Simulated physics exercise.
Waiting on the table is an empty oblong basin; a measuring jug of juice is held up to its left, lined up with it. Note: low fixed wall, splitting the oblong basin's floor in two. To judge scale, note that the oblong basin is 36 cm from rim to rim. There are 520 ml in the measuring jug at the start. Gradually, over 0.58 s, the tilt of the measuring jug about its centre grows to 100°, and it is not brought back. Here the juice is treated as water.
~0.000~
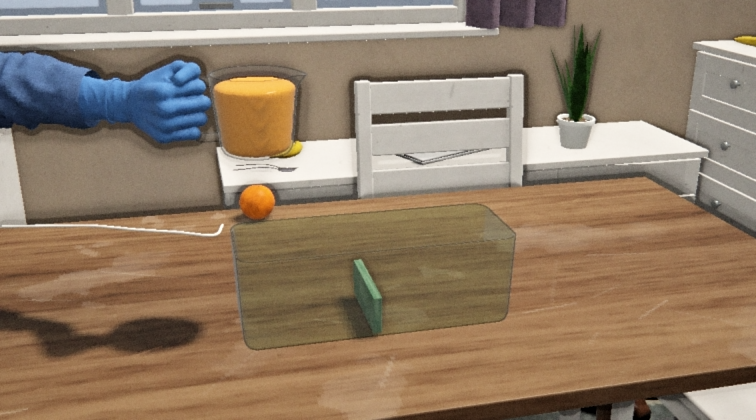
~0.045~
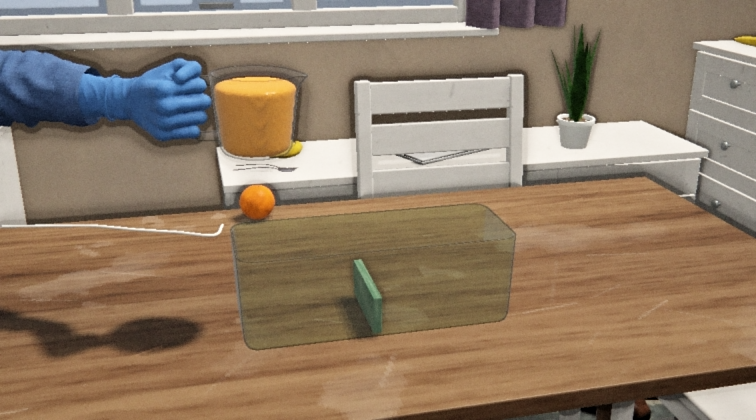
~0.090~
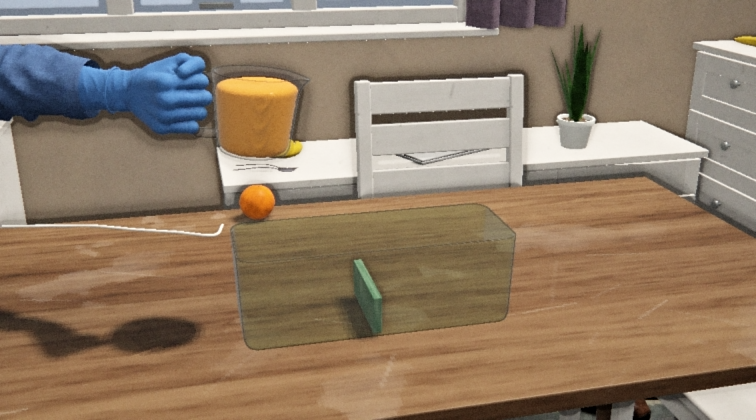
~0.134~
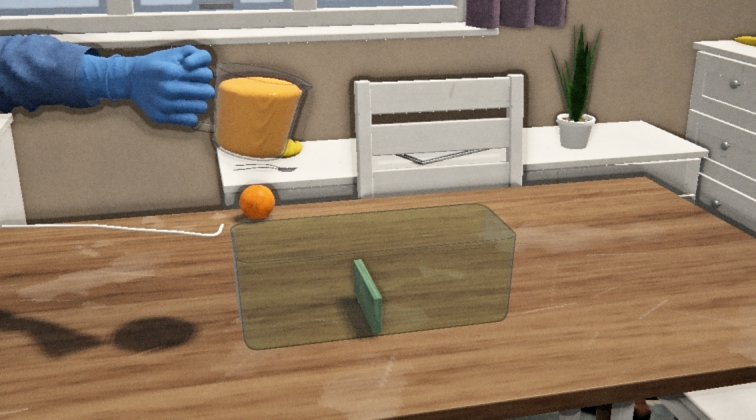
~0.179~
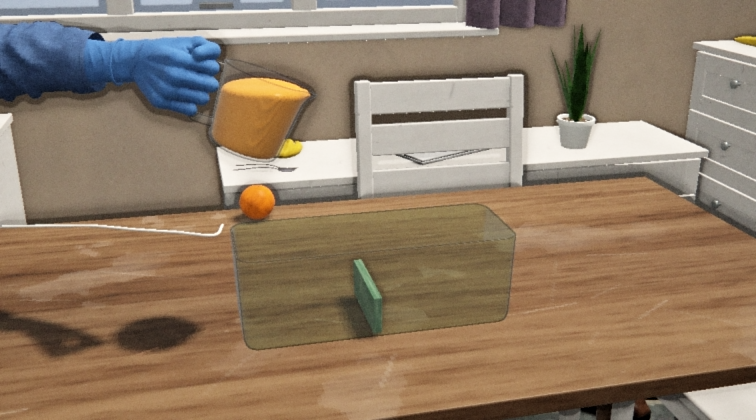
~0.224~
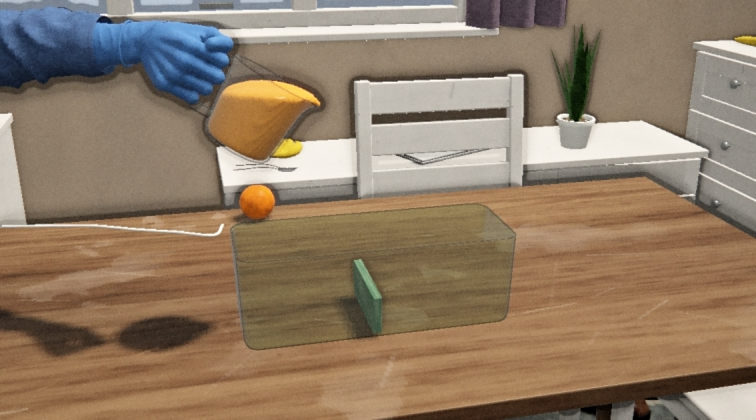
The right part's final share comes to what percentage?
It comes to roughly 36 %.
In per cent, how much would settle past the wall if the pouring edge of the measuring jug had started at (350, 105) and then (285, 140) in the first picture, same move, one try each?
Near 95 in a hundred on the first go and near 5 in a hundred on the second.
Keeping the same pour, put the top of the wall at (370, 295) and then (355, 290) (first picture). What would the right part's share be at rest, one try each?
I'd put it at about 35 per cent for the first and about 80 per cent for the second.
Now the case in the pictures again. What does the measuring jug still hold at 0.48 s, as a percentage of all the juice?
48 %.
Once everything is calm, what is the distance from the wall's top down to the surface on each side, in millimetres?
Left side: Around 36 mm. Right side: Around 44 mm.
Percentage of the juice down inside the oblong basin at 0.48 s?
16 %, roughly.
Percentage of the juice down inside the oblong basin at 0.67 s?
Reading: Approx. 72 %.
Then, 0.48 s in, the tilt is 93° and 47 per cent is still to pour, 5 is left of the wall and 11 right of it.
Then, 0.67 s in, the tilt is 100° and 10 per cent is still to pour, 41 is left of the wall and 32 right of it.
Then, 0.87 s in, the tilt is 100° and 1 per cent is still to pour, 59 is left of the wall and 35 right of it.
Then, 1.08 s in, the tilt is 100° and 0 per cent is still to pour, 63 is left of the wall and 36 right of it.
Finally, 63 per cent lies left of the wall, 36 right of it and 1 outside.
